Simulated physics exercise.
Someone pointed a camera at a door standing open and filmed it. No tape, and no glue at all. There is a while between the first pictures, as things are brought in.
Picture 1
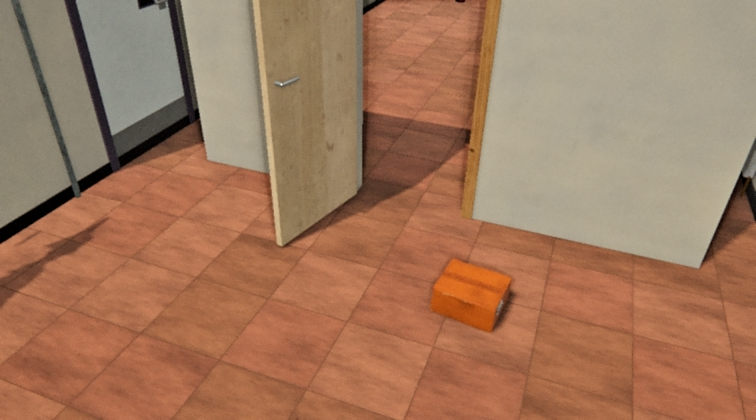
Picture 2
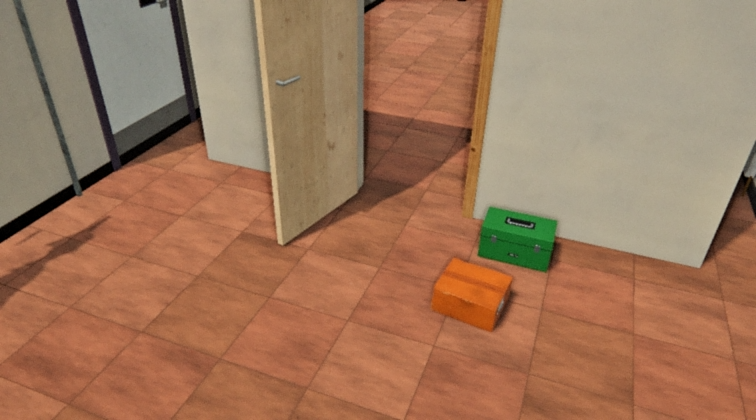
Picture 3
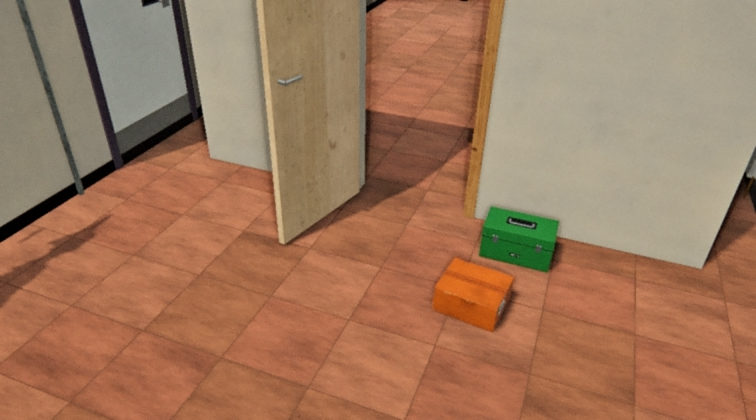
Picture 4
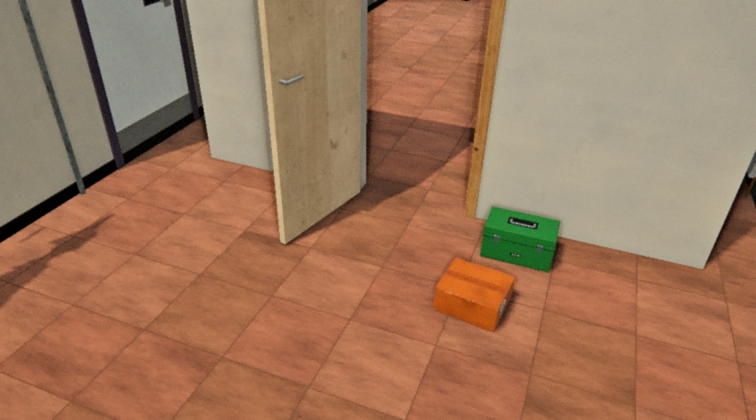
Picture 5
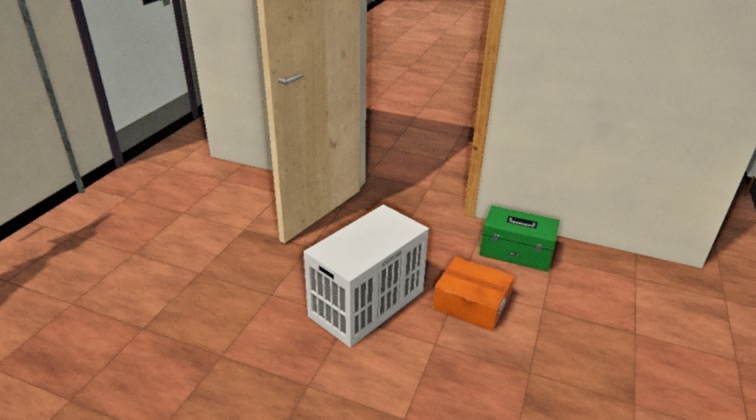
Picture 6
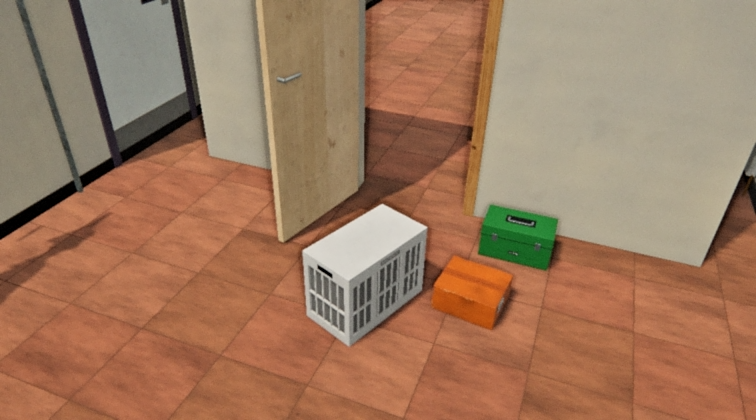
On a tiled floor by an open door, a green toolbox, then a white crate, join an orange box.
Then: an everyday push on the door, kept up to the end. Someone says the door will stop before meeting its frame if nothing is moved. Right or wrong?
Wrong.
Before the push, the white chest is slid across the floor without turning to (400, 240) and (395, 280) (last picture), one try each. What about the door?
Door, in order of tries: Obstructed, fully closed.
Then, 0.70 s past the last view, door at 86°.
Then, 1.20 s past the last view, door at 59°.
Then, 1.60 s past the last view, door at 35°.
Then, 2.00 s past the last view, door at 10°.
Finally, door at 0°; all 3 still in place. Final places as the last picture's camera would see them, white chest near (367, 272).
